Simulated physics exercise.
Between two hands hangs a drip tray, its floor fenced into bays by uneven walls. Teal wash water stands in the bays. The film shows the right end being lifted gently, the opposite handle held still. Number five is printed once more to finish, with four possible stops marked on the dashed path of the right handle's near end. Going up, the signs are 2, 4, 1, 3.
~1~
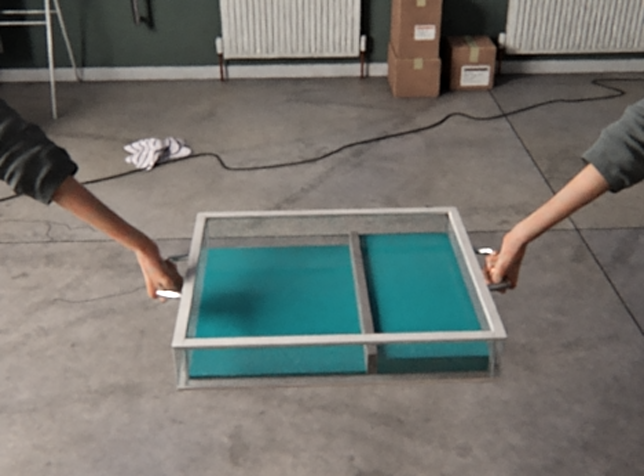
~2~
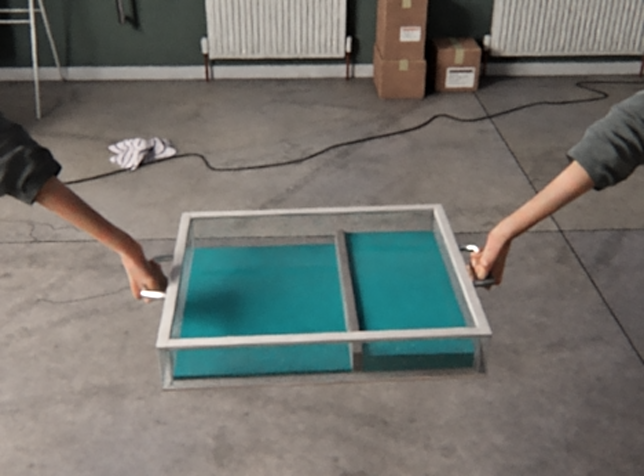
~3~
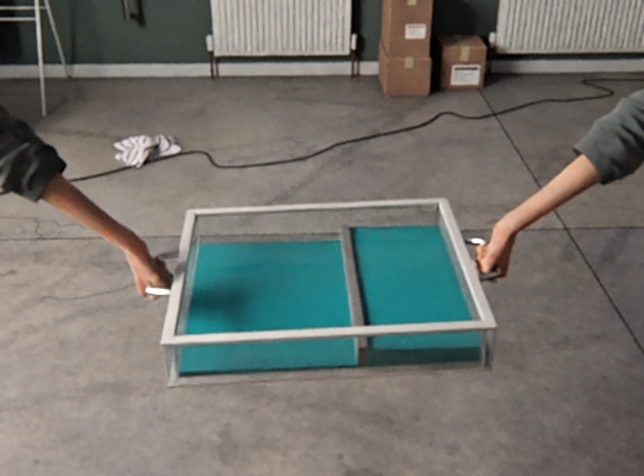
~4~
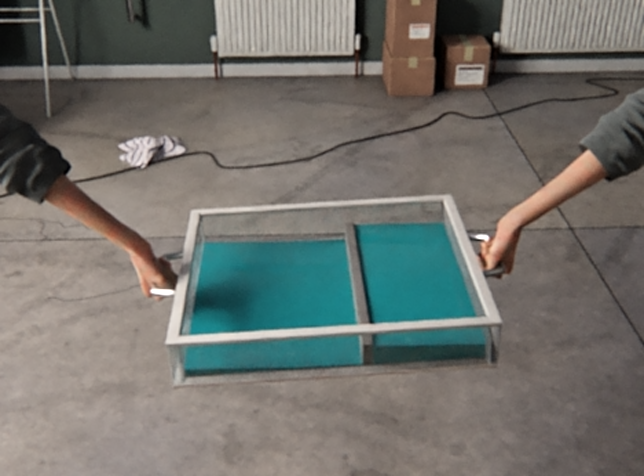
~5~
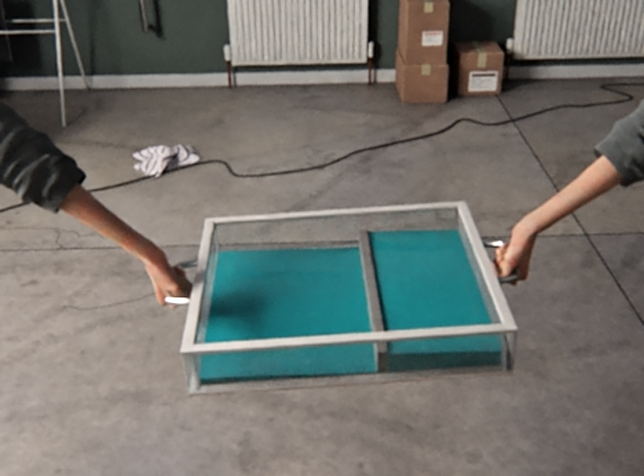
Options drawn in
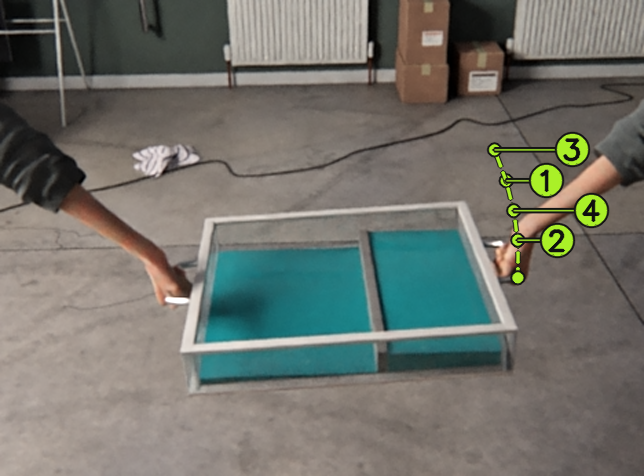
A clear, pale-framed tray with teal liquid on either side of a dark divider hangs level between two hands above a concrete floor. The hands keep gripping its ends as it tilts very slightly down to the left, the liquid staying divided, while the whole view shifts a little.
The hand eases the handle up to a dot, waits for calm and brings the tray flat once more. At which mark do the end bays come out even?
The best mark is 4.
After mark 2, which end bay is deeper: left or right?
The right one.
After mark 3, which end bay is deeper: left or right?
The left one.
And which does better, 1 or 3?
It is 1.
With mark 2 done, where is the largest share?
That is the right bay.
On the marked copy, 1 at (506, 180); 2 at (517, 240); 3 at (494, 149); 4 at (513, 210).
If 1 is chosen, the left end bay stands a little deeper than the other; nothing spills.
If 2 is chosen, the right end bay stands much deeper than the other; nothing spills.
If 3 is chosen, the left end bay stands much deeper than the other; nothing spills.
If 4 is chosen, the two end bays stand about equally deep; nothing spills.
